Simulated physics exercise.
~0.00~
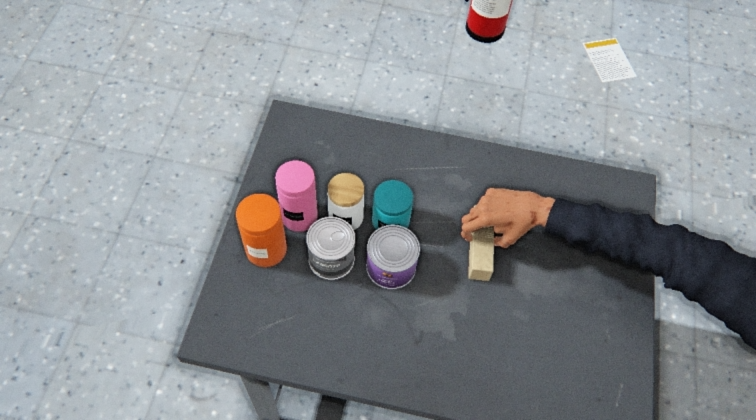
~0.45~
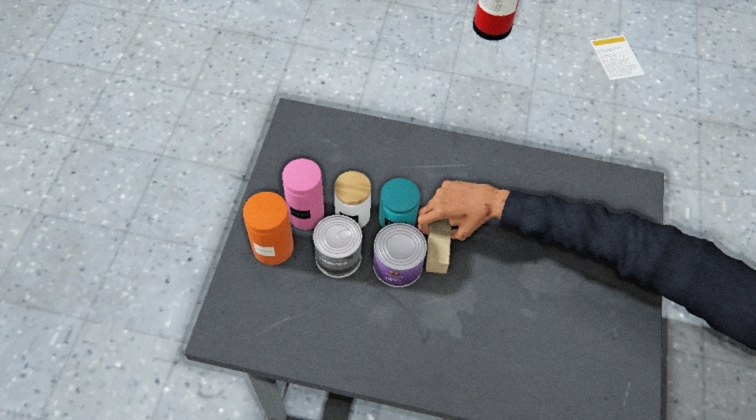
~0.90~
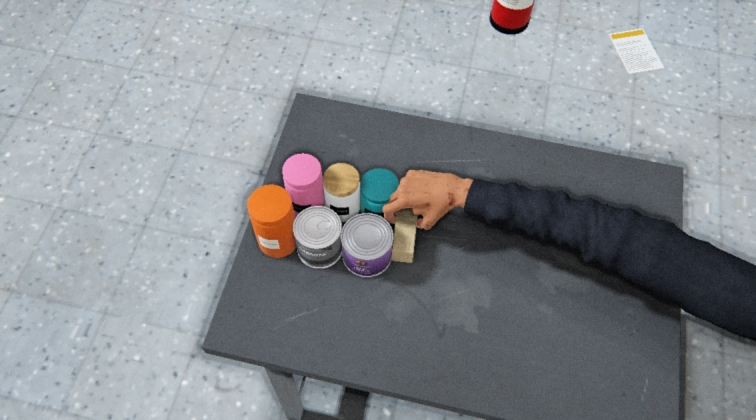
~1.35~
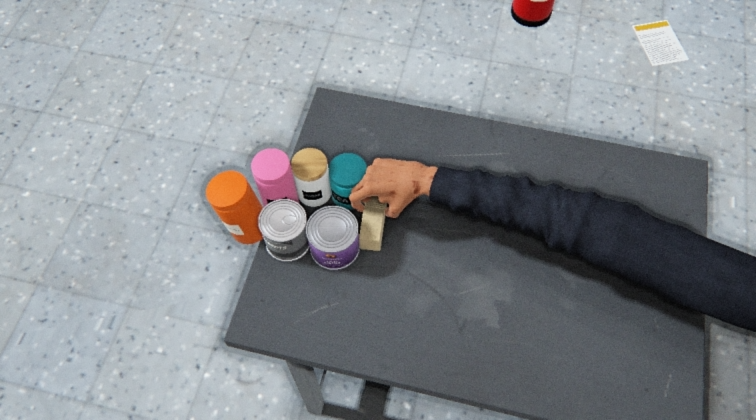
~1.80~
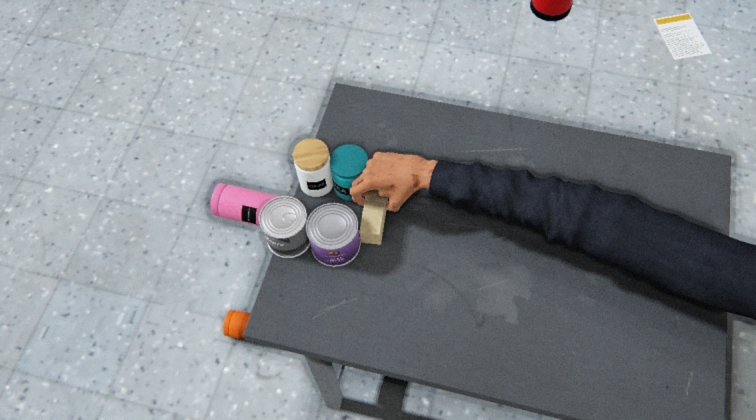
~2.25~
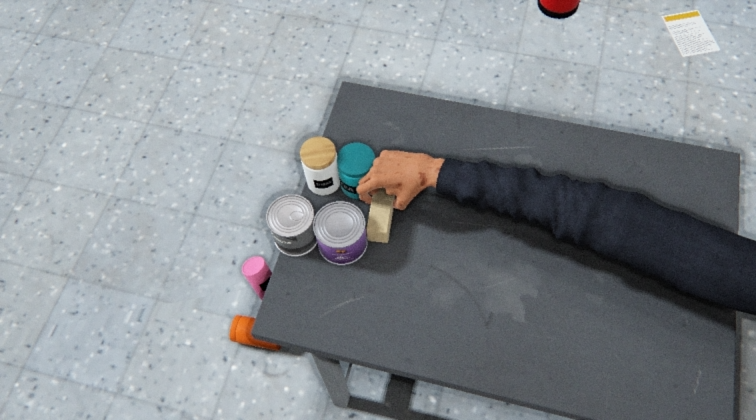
Hand sliding a block left into six jars and tins, knocking the orange and pink ones off the grey table's edge.
